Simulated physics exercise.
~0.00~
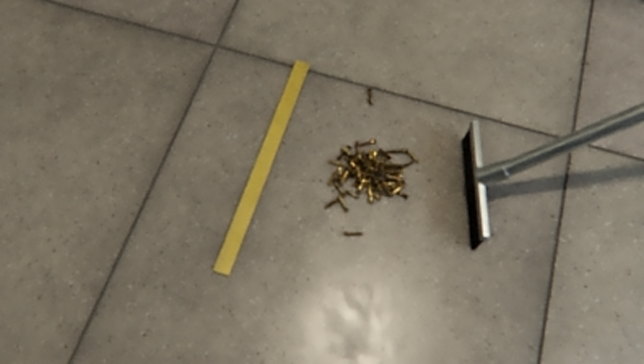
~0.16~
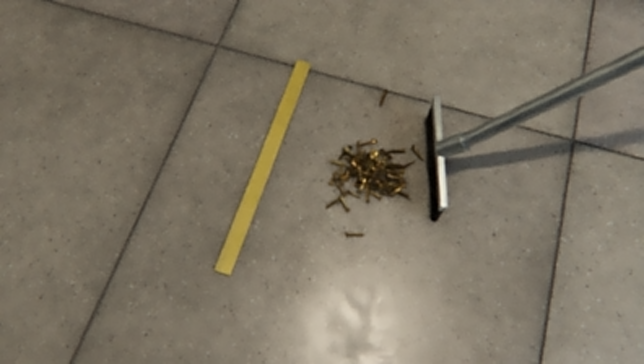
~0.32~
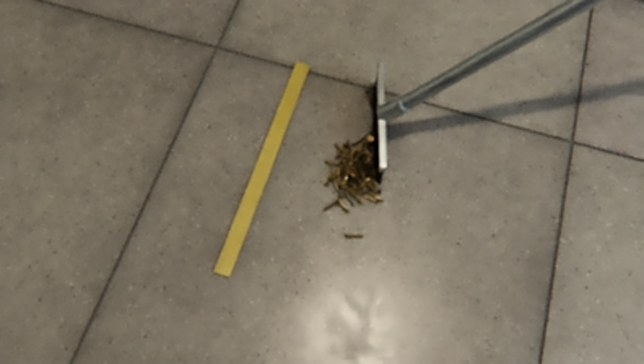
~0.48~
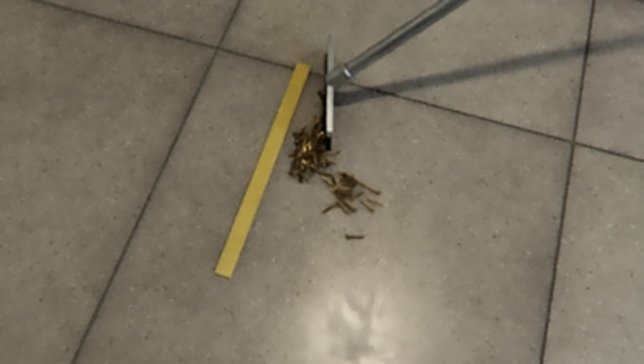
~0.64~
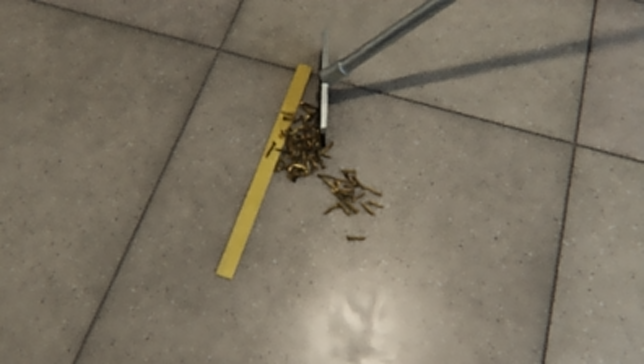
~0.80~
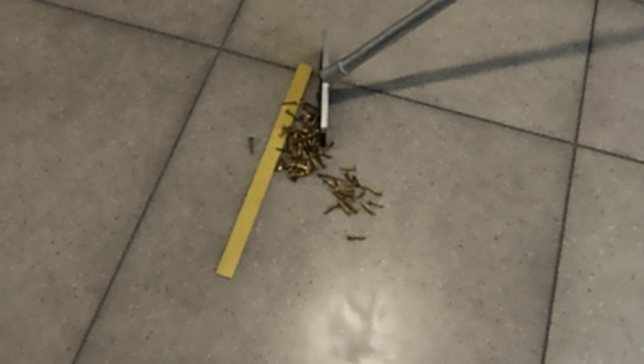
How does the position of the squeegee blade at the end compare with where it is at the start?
At the start the blade is to the right of the pile of screws, well away from the yellow strip. By the end it is farther left and higher up, close to the upper end of the strip.
The video shows a squeegee sweeping left and slightly up across a grey tiled floor, pushing part of a pile of brass-coloured screws against a yellow strip. The blade stops beside the strip, with most screws still to its right and a stray one beyond it.
